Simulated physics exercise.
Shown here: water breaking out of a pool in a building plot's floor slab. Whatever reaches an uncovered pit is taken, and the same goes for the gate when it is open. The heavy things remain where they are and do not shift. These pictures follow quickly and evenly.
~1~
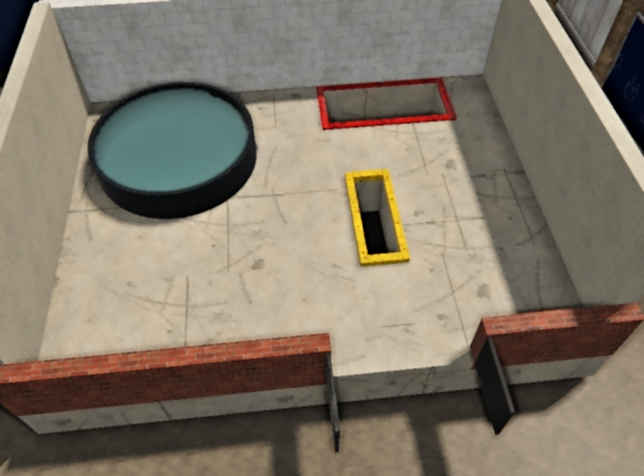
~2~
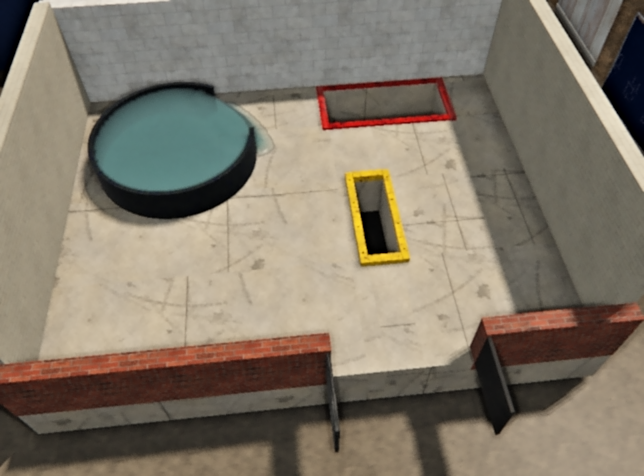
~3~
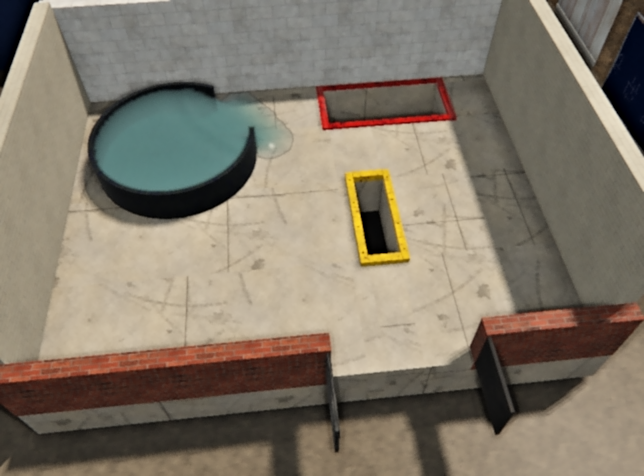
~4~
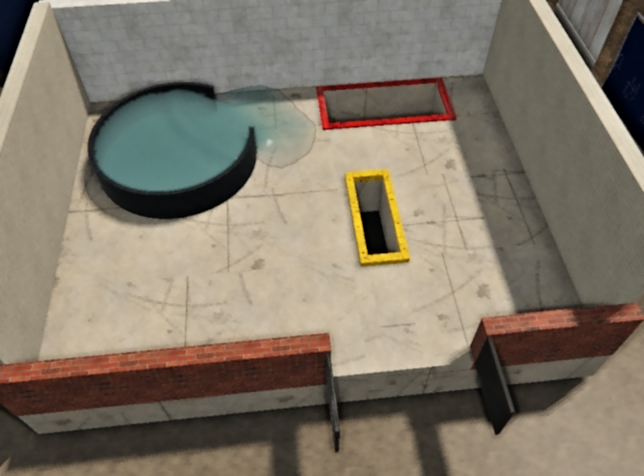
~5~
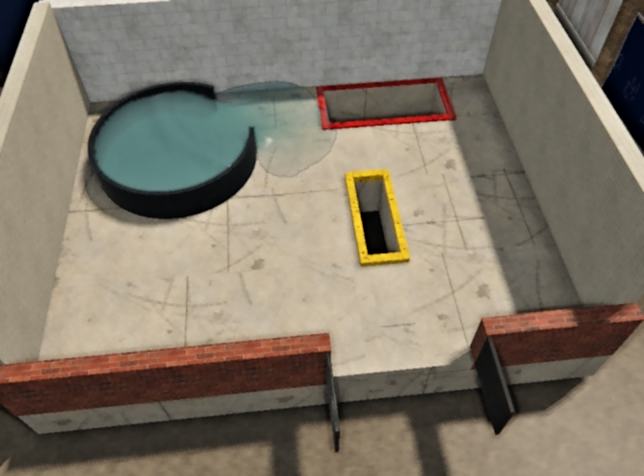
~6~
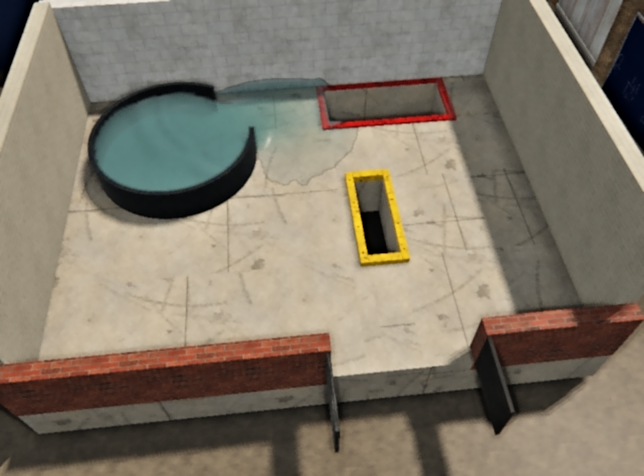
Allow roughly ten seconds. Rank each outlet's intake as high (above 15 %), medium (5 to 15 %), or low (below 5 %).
Intake: The gate is low; the yellow pit is low; the red pit is high.
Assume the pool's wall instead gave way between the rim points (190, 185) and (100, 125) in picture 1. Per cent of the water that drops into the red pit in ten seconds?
The red pit takes 2 per cent.
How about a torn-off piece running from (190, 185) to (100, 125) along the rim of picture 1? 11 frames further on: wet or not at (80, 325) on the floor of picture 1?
Check at the given point: Inundated.
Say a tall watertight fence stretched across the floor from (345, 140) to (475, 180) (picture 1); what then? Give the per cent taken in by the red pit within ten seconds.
The red pit takes 45 parts in a hundred.
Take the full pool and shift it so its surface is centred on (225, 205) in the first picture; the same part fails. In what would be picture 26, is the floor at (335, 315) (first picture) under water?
Outcome noted: Waterlogged.
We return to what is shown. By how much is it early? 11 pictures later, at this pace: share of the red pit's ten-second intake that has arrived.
Around 35 in a hundred.
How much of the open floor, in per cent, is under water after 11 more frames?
The answer is around 20 per cent.
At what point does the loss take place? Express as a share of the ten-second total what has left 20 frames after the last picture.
My estimate is roughly 60 percent.
A moment on, water covers 15 % of the floor; the gate 0 %, the yellow pit 0 %, the red pit 5 %.
Next, water covers 20 % of the floor; the gate 0 %, the yellow pit 0 %, the red pit 15 %.
Then, water covers 30 % of the floor; the gate 0 %, the yellow pit 0 %, the red pit 27 %.
Later, water covers 50 % of the floor; the gate 0 %, the yellow pit 0 %, the red pit 36 %.
In the end, water covers 70 % of the floor; the gate 1 %, the yellow pit 0 %, the red pit 41 %.
